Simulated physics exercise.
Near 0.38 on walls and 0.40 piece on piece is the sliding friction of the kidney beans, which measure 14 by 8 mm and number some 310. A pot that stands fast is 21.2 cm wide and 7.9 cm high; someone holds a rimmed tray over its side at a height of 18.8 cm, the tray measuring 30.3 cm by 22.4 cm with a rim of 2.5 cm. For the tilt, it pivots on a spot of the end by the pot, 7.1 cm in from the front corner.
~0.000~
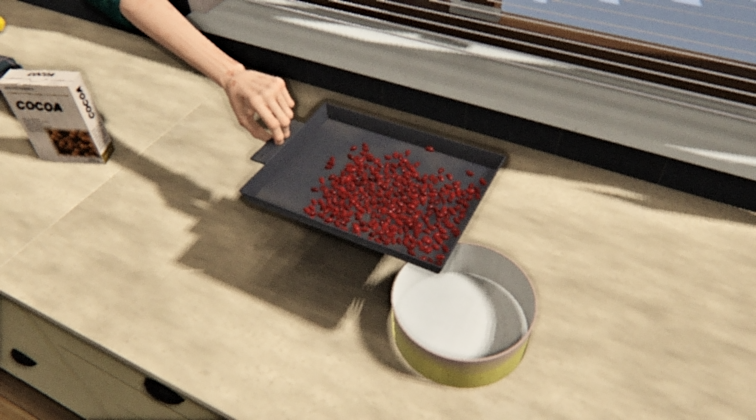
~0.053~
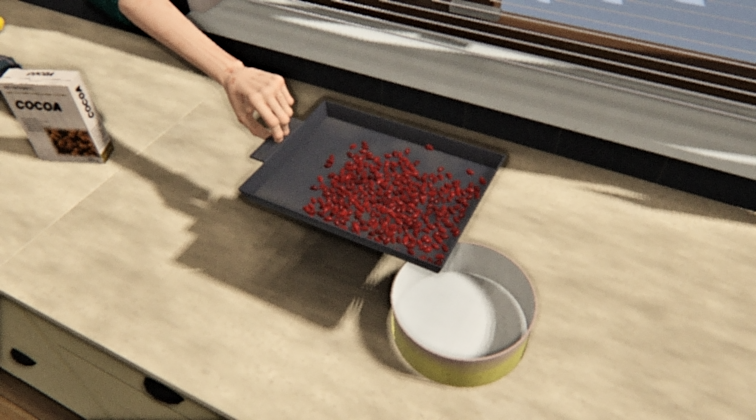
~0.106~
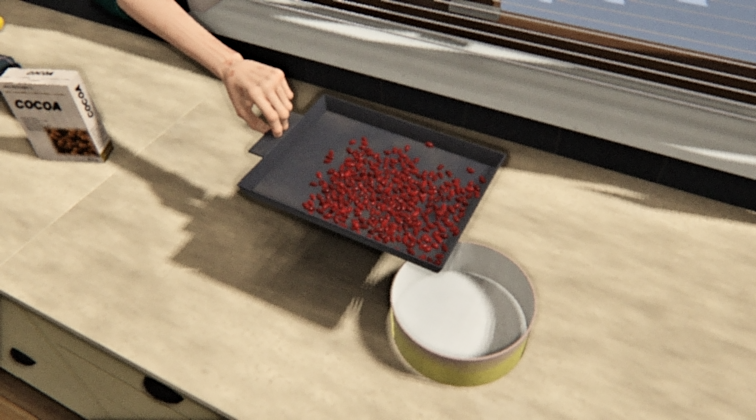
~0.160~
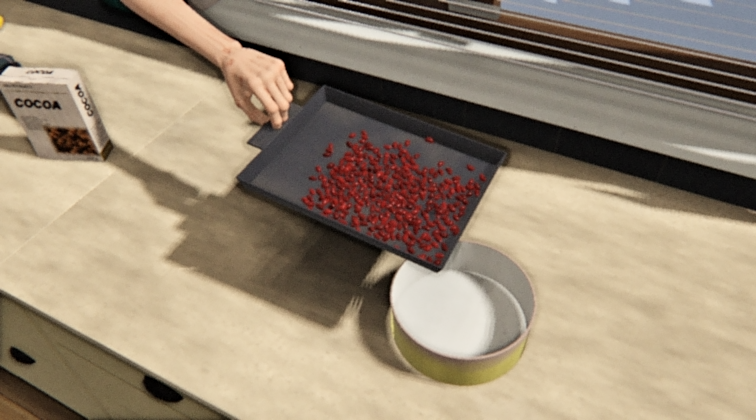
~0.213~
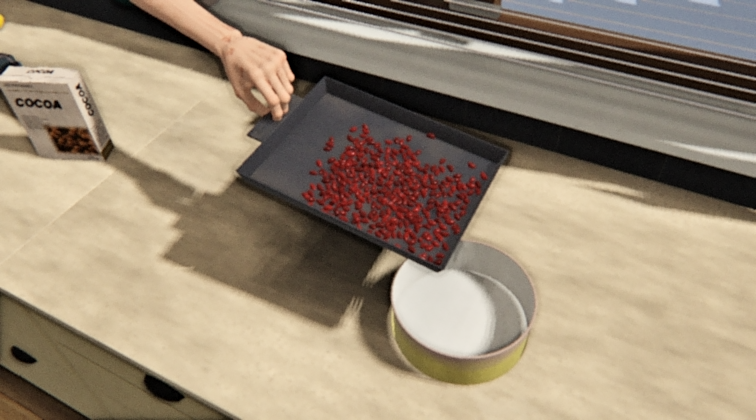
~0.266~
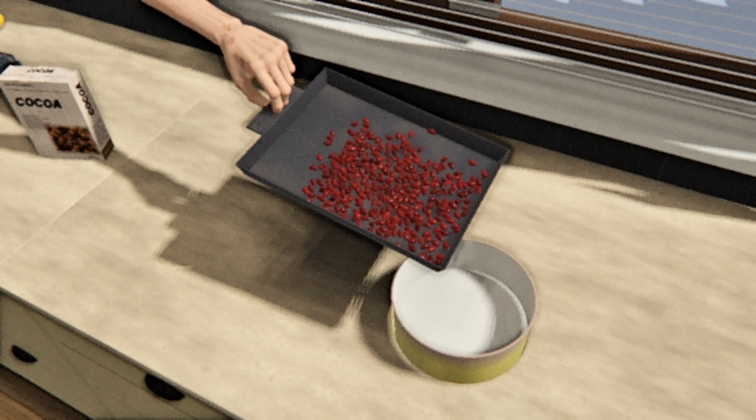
In this clip, a hand holds a dark rimmed tray of small red pieces beside a round pot on a countertop, near a cocoa box, and gradually raises the tray's far left side, tilting it slightly toward the pot.
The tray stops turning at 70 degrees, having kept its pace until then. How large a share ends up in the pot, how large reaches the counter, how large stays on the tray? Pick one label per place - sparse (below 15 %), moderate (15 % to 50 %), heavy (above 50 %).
Pot: Heavy; counter: Sparse; tray: Moderate.
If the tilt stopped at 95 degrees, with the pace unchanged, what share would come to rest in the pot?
I'd put it at close to 95 per cent.
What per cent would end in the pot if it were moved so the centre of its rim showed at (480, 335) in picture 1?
It would come to around 70 percent.
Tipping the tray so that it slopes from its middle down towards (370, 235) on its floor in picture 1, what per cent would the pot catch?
Estimate: Near 45 per cent.
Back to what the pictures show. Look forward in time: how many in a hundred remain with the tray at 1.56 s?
Roughly 50 per cent.
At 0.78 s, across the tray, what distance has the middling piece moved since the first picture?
It has moved some 3 cm from its start.
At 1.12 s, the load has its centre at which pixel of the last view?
(447, 220), roughly.
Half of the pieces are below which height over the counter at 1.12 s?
The halfway mark is near 22 cm.
After 0.78 s, tilt 39 degrees; the tray holds 100 %, the pot 0 %.
After 1.12 s, tilt 57 degrees; the tray holds 100 %, the pot 0 %.
After 1.56 s, tilt 70 degrees; the tray holds 50 %, the pot 35 %.
At rest (2.7 s), pot 65 %, counter 5 %, tray 30 %.
